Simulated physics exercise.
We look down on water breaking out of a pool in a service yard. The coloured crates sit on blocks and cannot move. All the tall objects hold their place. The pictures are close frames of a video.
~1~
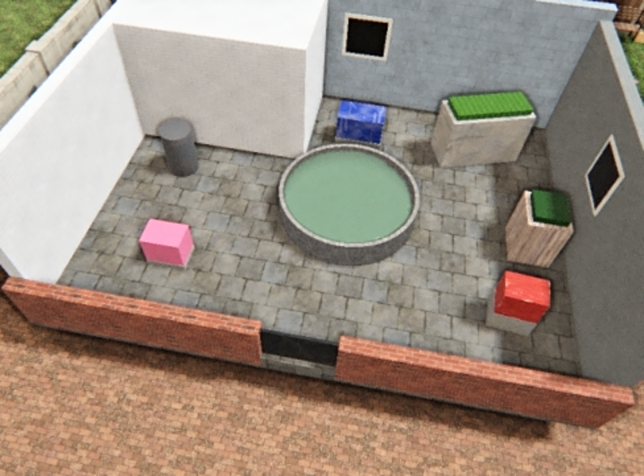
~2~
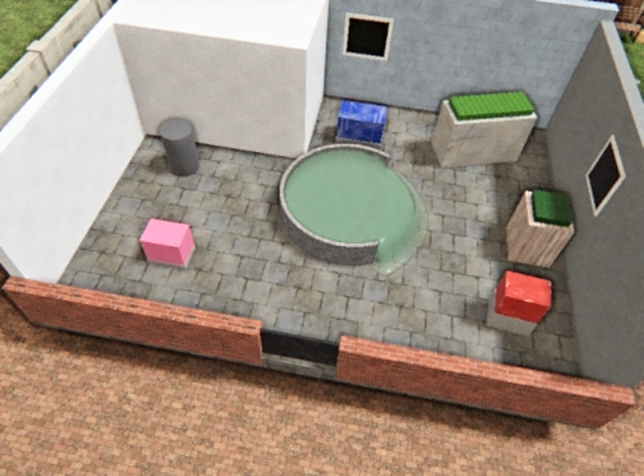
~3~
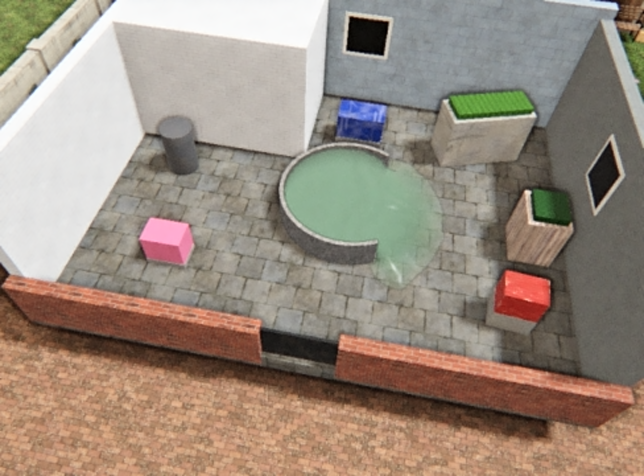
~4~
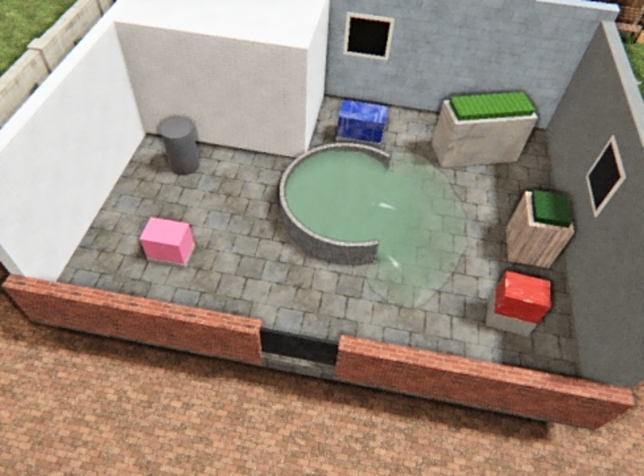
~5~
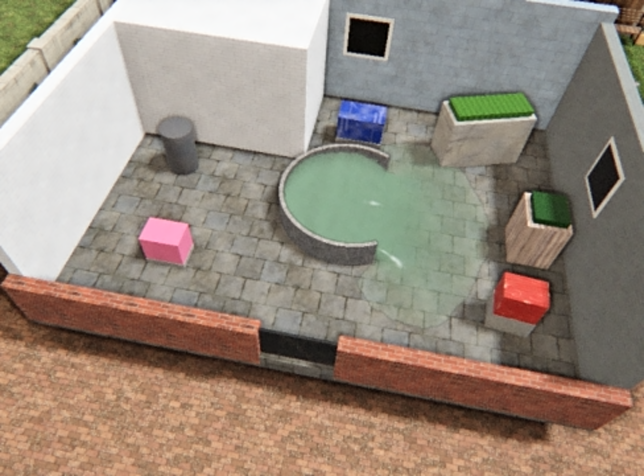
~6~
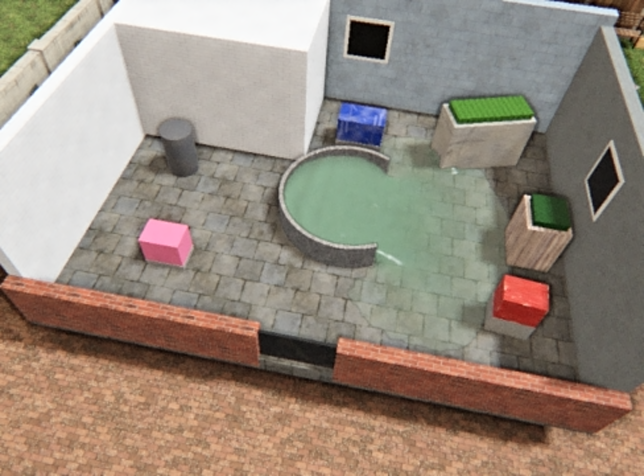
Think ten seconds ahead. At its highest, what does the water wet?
In the end: The pink crate stays dry; the red crate stays dry; the blue crate stays dry.
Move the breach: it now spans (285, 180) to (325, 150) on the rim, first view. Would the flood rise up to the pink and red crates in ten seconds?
In short: The pink one ends up wet; the red one stays dry.
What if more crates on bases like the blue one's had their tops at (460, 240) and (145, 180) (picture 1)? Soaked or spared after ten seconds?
One after the other: Gets wet, is spared.
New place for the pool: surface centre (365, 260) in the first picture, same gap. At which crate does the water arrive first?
That is the red crate.
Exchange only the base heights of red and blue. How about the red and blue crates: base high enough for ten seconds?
One by one: Red crate is topped; blue crate is safe.
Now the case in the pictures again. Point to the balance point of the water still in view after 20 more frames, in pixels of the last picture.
Around (472, 241).
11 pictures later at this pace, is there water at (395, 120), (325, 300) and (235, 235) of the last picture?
As listed: Covered, no water, dry.
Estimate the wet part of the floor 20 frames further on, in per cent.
About 45 per cent.
A moment on, water covers 35 % of the floor; the pink crate not reached, the red crate water round its plinth, the blue crate water round its plinth.
Next, water covers 40 % of the floor; the pink crate not reached, the red crate water round its plinth, the blue crate water round its plinth.
Then, water covers 45 % of the floor; the pink crate not reached, the red crate water round its plinth, the blue crate water round its plinth.
Later, water covers 65 % of the floor; the pink crate not reached, the red crate water round its plinth, the blue crate water round its plinth.
In the end, water covers 90 % of the floor; the pink crate stayed above the water, the red crate stayed above the water, the blue crate stayed above the water.
